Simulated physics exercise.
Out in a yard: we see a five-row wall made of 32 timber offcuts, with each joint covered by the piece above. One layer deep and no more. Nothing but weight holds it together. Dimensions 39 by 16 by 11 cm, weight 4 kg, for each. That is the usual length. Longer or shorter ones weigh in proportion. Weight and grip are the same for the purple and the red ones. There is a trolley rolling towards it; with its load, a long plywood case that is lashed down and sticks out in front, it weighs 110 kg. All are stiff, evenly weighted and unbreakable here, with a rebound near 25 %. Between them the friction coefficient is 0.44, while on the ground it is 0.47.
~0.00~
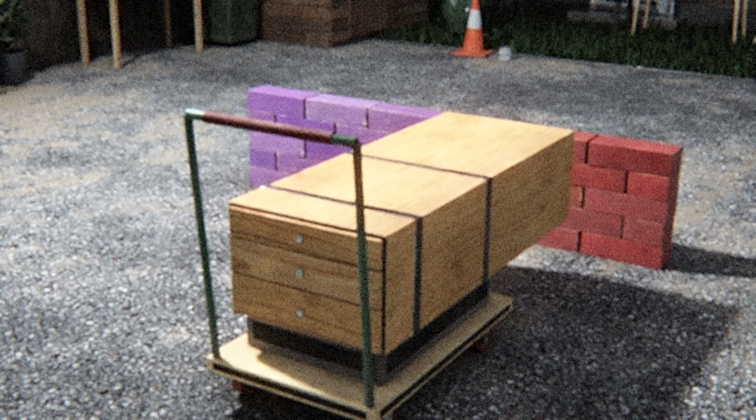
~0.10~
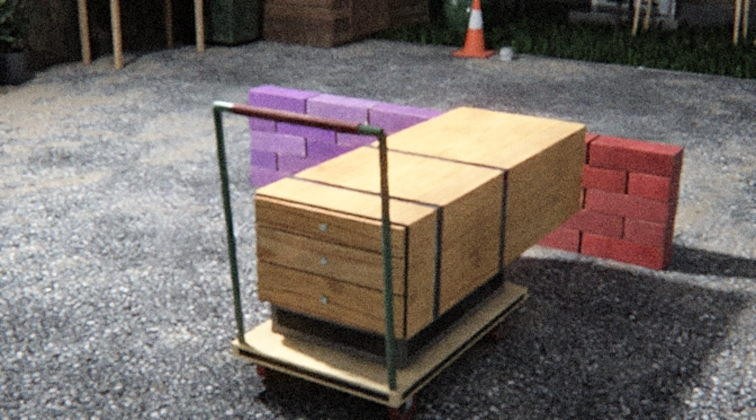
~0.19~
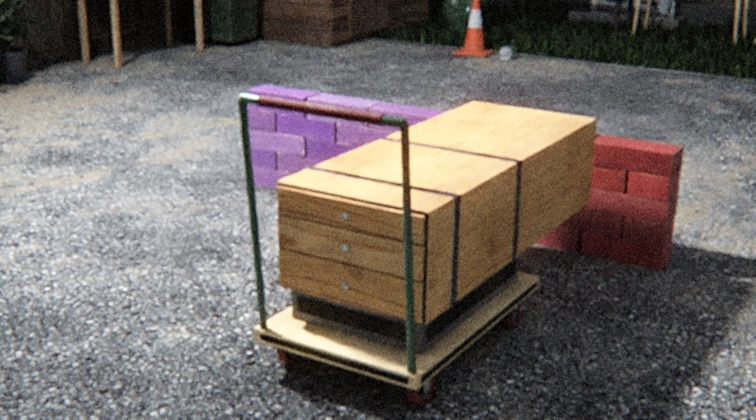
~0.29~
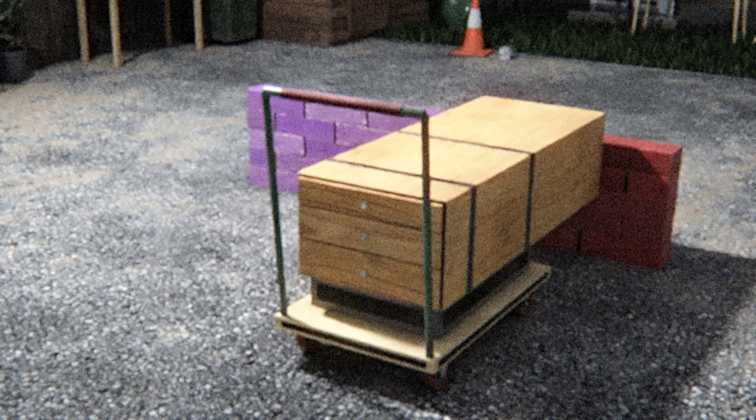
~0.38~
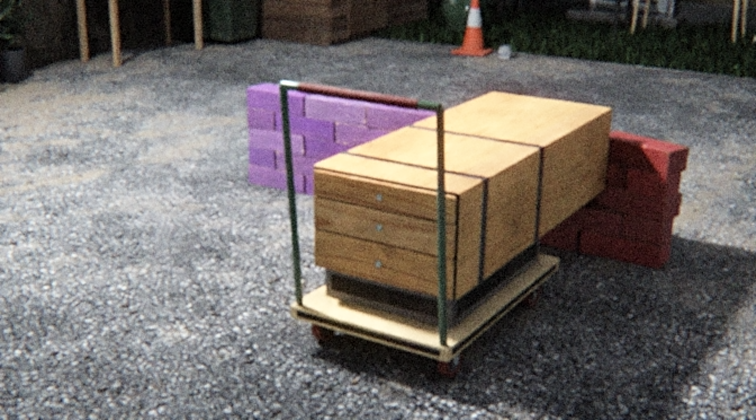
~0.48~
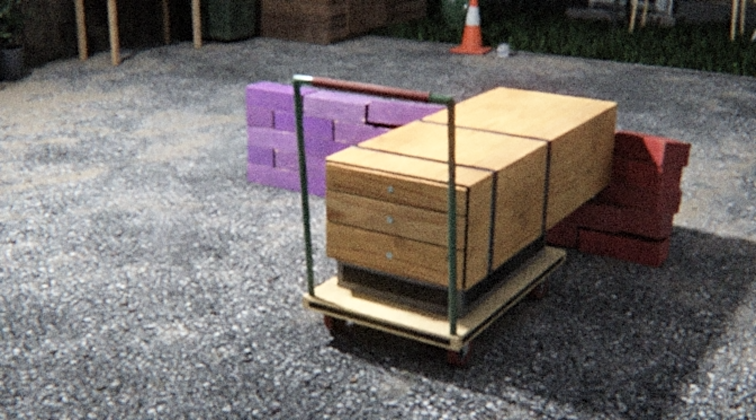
The video shows a trolley carrying a long wooden case with drawer-like fronts rolling across a gravel yard towards a purple and red block wall, then the case pushing into the wall, shifting several blocks and tilting some red ones.
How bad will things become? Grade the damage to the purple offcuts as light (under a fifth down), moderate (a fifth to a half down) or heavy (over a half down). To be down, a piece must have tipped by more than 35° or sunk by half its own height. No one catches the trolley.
Light.
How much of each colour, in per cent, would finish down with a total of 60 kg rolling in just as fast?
Down by colour: Purple 10, red 70 per cent.
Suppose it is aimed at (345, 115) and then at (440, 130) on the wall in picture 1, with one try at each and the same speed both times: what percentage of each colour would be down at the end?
First try then second: Purple 80 and 40, red 10 and 30 per cent.
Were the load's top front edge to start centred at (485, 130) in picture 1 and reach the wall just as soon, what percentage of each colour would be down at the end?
Purple 10%, red 80%.
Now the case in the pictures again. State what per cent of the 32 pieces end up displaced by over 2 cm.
50 in a hundred end up shifted.
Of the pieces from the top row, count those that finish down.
That makes 4 in total.
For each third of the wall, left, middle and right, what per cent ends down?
The thirds come out at 0 on the left, 50 in the middle and 80 on the right, in per cent.
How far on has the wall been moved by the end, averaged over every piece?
It comes out to something like 25 centimetres.
After 0.60 s, load 24 cm past the wall's line, still rolling; none of the 17 purple offcuts down (4 of 32 in all colours); top purple offcut unmoved; top red offcut leaning 29°, 38 mm lower.
After 0.80 s, load 40 cm past the wall's line, still rolling; 2 of the 17 purple offcuts down (13 of 32 in all colours); top purple offcut unmoved; top red offcut leaning 74°, 29 cm lower.
After 1.30 s, load 73 cm past the wall's line, still rolling; 2 of the 17 purple offcuts down (13 of 32 in all colours); top purple offcut unmoved; top red offcut upside down.
At rest (2.8 s), load 86 cm past the wall's line, stopped; 2 of the 17 purple offcuts down (13 of 32 in all colours); top purple offcut unmoved; top red offcut upside down. That is 12 per cent. As the last picture would show them, middles, top purple offcut near (282, 98), top red offcut near (745, 204).
